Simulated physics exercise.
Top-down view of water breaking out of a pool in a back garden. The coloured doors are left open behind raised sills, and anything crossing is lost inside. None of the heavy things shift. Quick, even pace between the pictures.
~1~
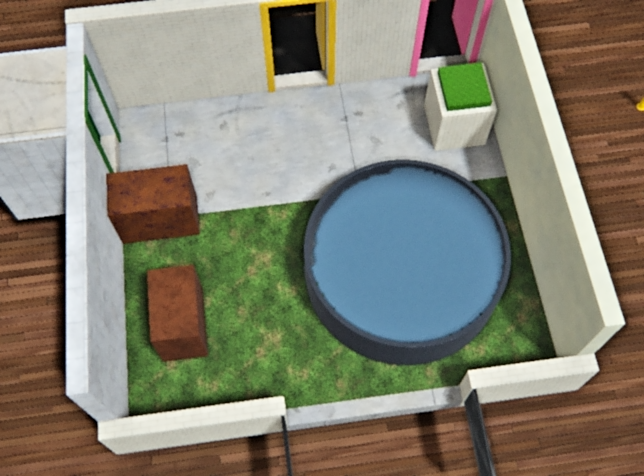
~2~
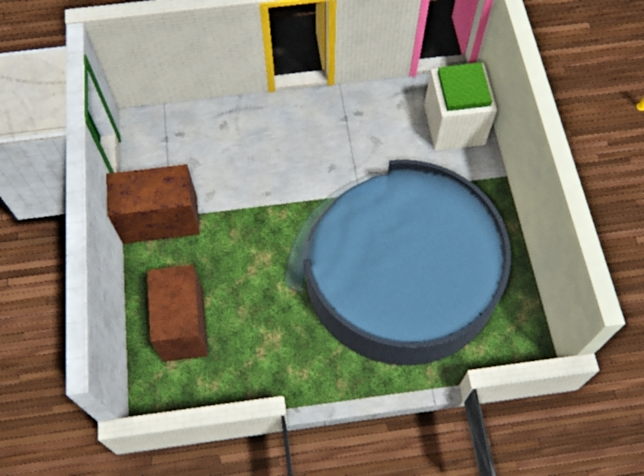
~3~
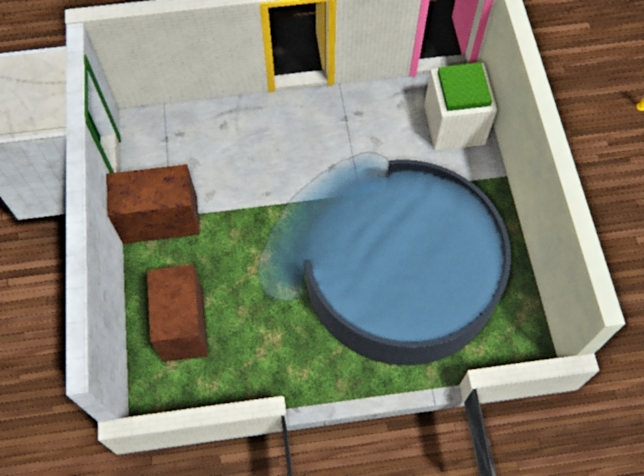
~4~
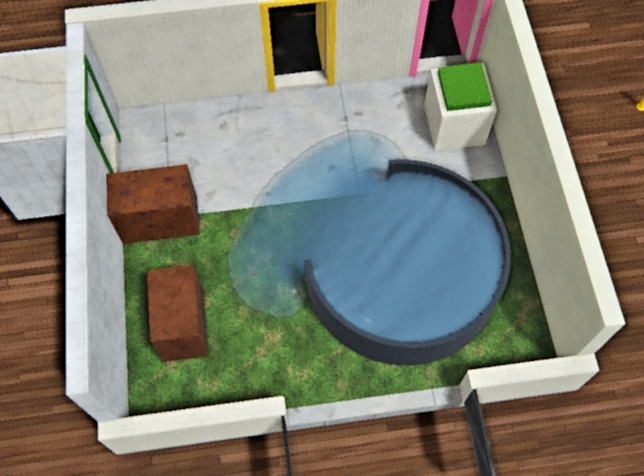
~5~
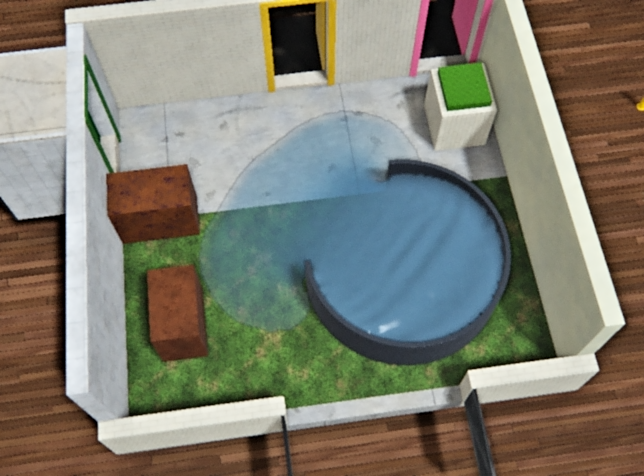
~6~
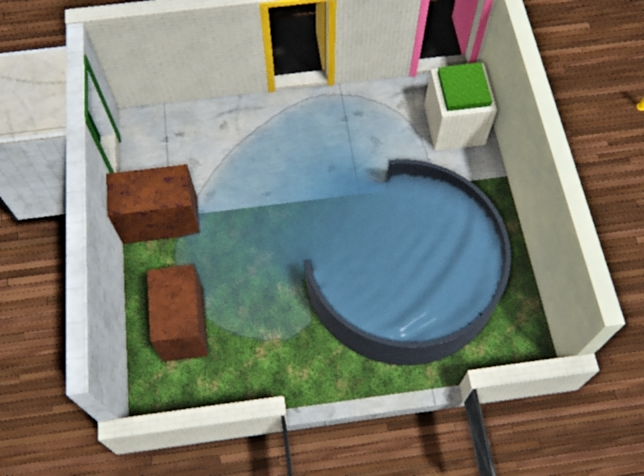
Water pouring from a broken round pool, spreading leftward over grass and grey paving in a walled garden toward brown blocks.
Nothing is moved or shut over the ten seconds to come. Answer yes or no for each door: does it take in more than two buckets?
Pink door: Yes; green door: Yes; yellow door: Yes.
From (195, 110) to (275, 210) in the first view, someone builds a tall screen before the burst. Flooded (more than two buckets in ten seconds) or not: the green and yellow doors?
Note: Green door sub-threshold; yellow door above threshold.
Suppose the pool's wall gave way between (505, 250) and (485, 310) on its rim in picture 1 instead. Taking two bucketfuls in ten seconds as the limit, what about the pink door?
Note: Pink door admits more.
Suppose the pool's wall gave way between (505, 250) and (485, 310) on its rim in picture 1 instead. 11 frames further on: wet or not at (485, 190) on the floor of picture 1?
Spot status: Drenched.
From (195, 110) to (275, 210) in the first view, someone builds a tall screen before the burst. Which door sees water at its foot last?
The door marked green.
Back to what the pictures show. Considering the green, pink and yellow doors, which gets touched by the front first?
Answer: The door marked yellow.
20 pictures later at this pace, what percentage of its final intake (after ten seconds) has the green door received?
About 65 %.
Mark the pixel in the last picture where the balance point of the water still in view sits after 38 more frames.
About (311, 213) in the last view.
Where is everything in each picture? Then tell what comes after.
The round tank at (407, 250) is whole and still, in the first frame.
Water pours out on the round tank's far side and has run to (298, 287), in the second frame.
Water pours out on the round tank's far side and has run to (274, 294), in the third frame.
Water pours out on the round tank's far side and has run to (242, 294), in the fourth frame.
Water pours out on the round tank's far side and has run to (218, 297), in the fifth frame.
Water pours out on the round tank's far side and has run to a hidden place, in the sixth frame.
A moment on, water covers 55 % of the floor; the pink door not reached, the green door wet at the sill, nothing in, the yellow door over two buckets in.
Next, water covers 65 % of the floor; the pink door wet at the sill, nothing in, the green door under two buckets in, the yellow door far over two buckets in.
Then, water covers 80 % of the floor; the pink door wet at the sill, nothing in, the green door over two buckets in, the yellow door far over two buckets in.
Later, water covers 90 % of the floor; the pink door over two buckets in, the green door far over two buckets in, the yellow door far over two buckets in.
In the end, water covers 100 % of the floor; the pink door far over two buckets in, the green door far over two buckets in, the yellow door far over two buckets in.
